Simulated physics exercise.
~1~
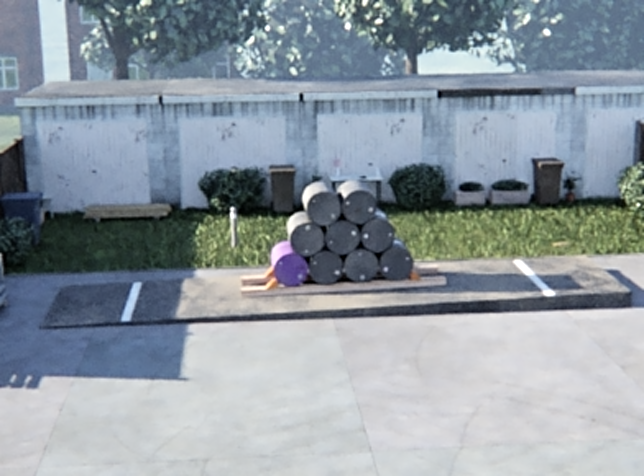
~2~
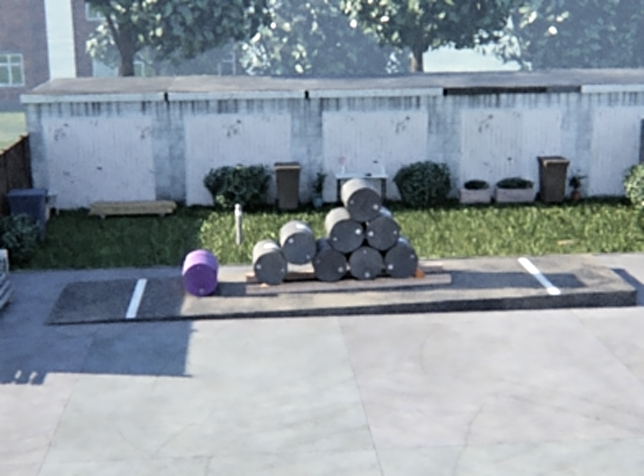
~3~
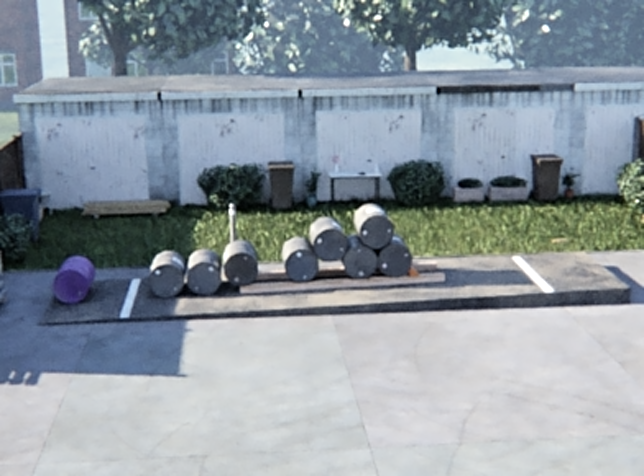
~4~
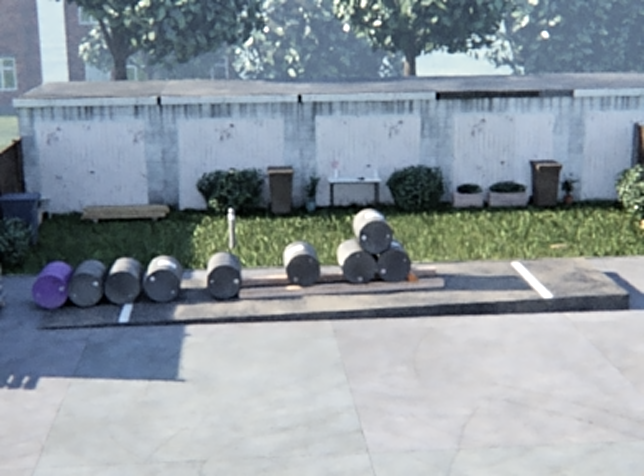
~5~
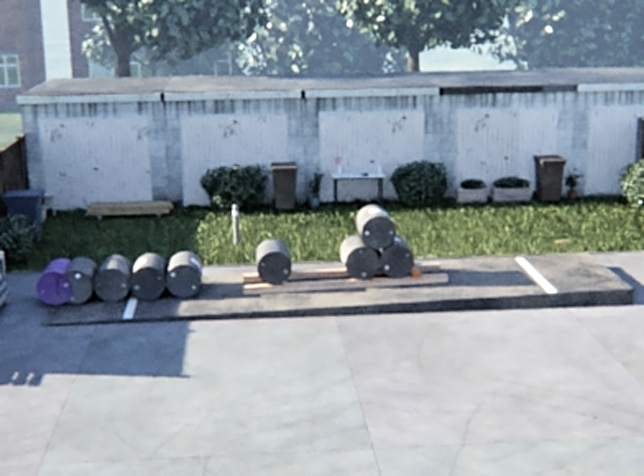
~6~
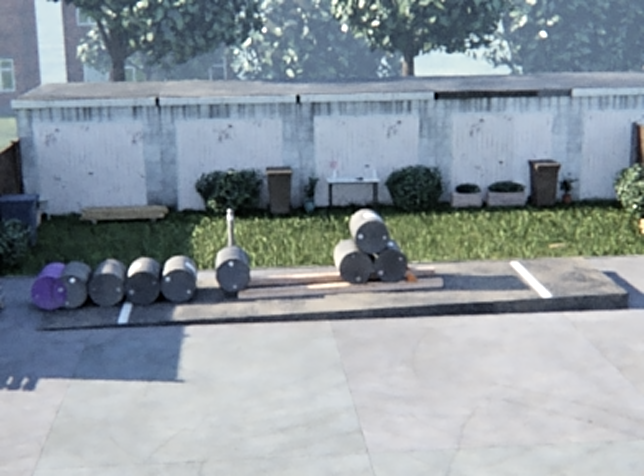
On a paved yard in front of a row of weathered white garages and a strip of grass, dark drums and one purple drum sit in a pyramid on wooden bearers. The purple drum, at the lower left corner, rolls out to the left, and the left side of the stack starts to collapse behind it. The purple one crosses the left white line while more grey drums drop and trail after it. They bunch up against it in a row, and another rolls left more slowly. At the end, the purple drum rests past the line, while three grey drums remain stacked on the right.
